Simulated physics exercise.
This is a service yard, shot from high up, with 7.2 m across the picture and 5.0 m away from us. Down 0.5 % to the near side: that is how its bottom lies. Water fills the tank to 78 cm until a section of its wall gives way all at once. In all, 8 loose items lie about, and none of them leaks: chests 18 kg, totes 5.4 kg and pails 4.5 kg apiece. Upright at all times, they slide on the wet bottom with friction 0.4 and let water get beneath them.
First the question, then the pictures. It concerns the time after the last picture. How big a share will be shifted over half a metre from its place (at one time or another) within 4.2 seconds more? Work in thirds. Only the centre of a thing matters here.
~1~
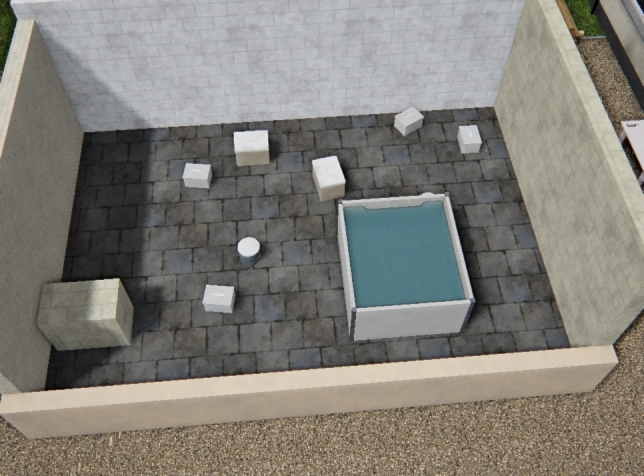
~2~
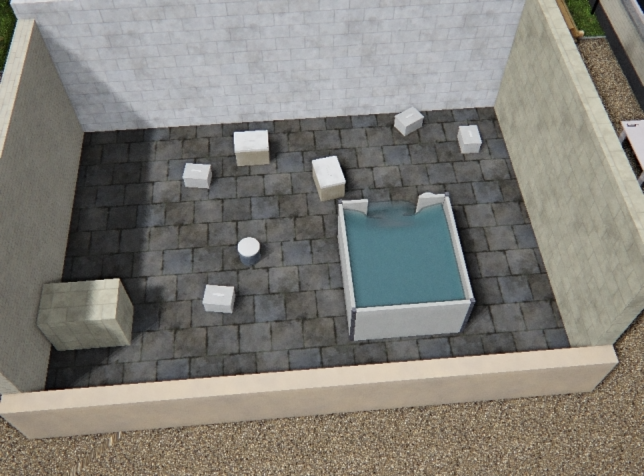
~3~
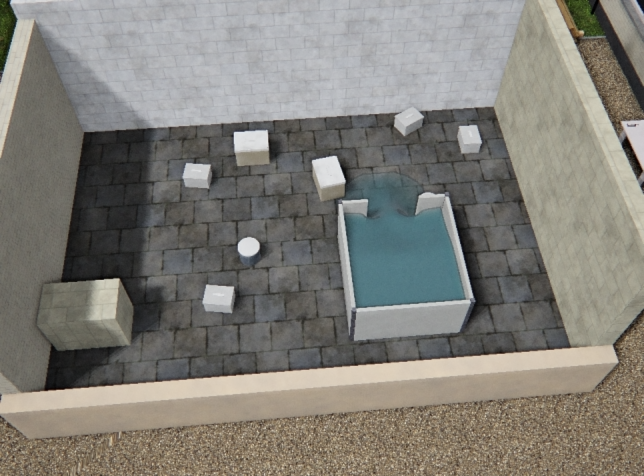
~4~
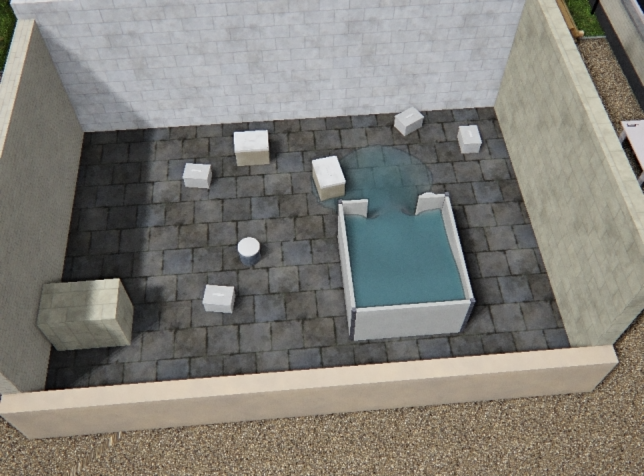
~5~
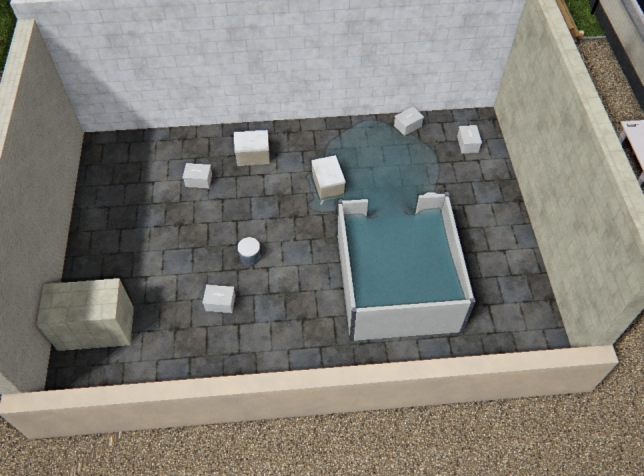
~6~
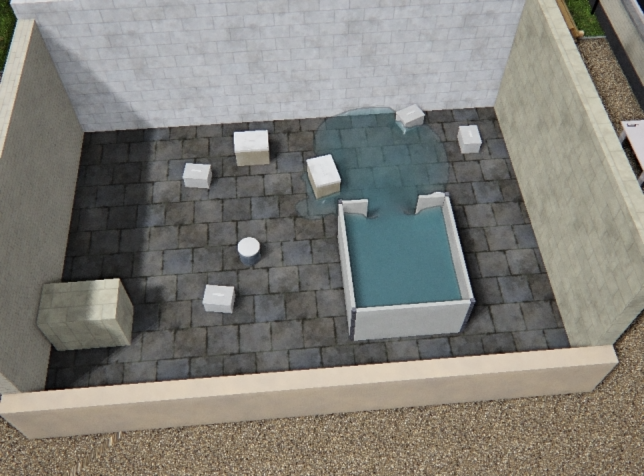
The share is between one third and two thirds.
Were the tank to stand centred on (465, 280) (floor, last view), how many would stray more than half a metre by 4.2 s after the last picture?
Then 5 of them would.
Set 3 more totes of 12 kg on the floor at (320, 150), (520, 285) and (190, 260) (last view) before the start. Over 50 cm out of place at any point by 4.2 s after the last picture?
Reading them off in order: Clears the mark, clears the mark, not beyond.
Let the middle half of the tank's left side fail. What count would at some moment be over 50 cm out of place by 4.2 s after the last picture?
You'd get 3 in that case.
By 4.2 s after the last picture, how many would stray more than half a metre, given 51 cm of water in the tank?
Then it comes to 2.
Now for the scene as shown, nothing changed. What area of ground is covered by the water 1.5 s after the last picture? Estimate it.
Some 15 m2.
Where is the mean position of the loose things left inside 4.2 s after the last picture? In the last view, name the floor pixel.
Around (318, 245).
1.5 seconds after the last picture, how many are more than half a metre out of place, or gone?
2.
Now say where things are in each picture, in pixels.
In the first frame, a pail is out of sight; a chest at (329, 171) rests on the ground; water covers 2.5 m2; 0 of 8 have shifted.
In the second frame, a pail is out of sight; a chest at (329, 171), on the bottom; 3.1 m2 under water; 0 of 8 have shifted.
In the third frame, a pail is out of sight; a chest at (329, 171) rests on the ground; water covers 3.8 m2; 0 of 8 have shifted.
In the fourth frame, a pail is out of sight; a chest at (329, 171) rests on the ground; water covers 4.7 m2; 0 of 8 have shifted.
In the fifth frame, a pail is out of sight; a chest at (328, 171) rests on the ground; 5.8 m2 under water; 0 of 8 have shifted.
In the sixth frame, a pail is out of sight; a chest at (324, 170), on the bottom, 8 cm from its start; water covers 7.0 m2; 3 of 8 have shifted.
Then, 0.4 s after the last picture 0 of 8 are over 50 cm from their spots; 1 afloat.
Then, 1.5 s after the last picture 2 of 8 are over 50 cm from their spots; 2 afloat.
Then, 2.8 s after the last picture 4 of 8 are over 50 cm from their spots; 1 afloat.
Then, 4.2 s after the last picture 4 of 8 are over 50 cm from their spots, and 4 have been at some point; 1 afloat.
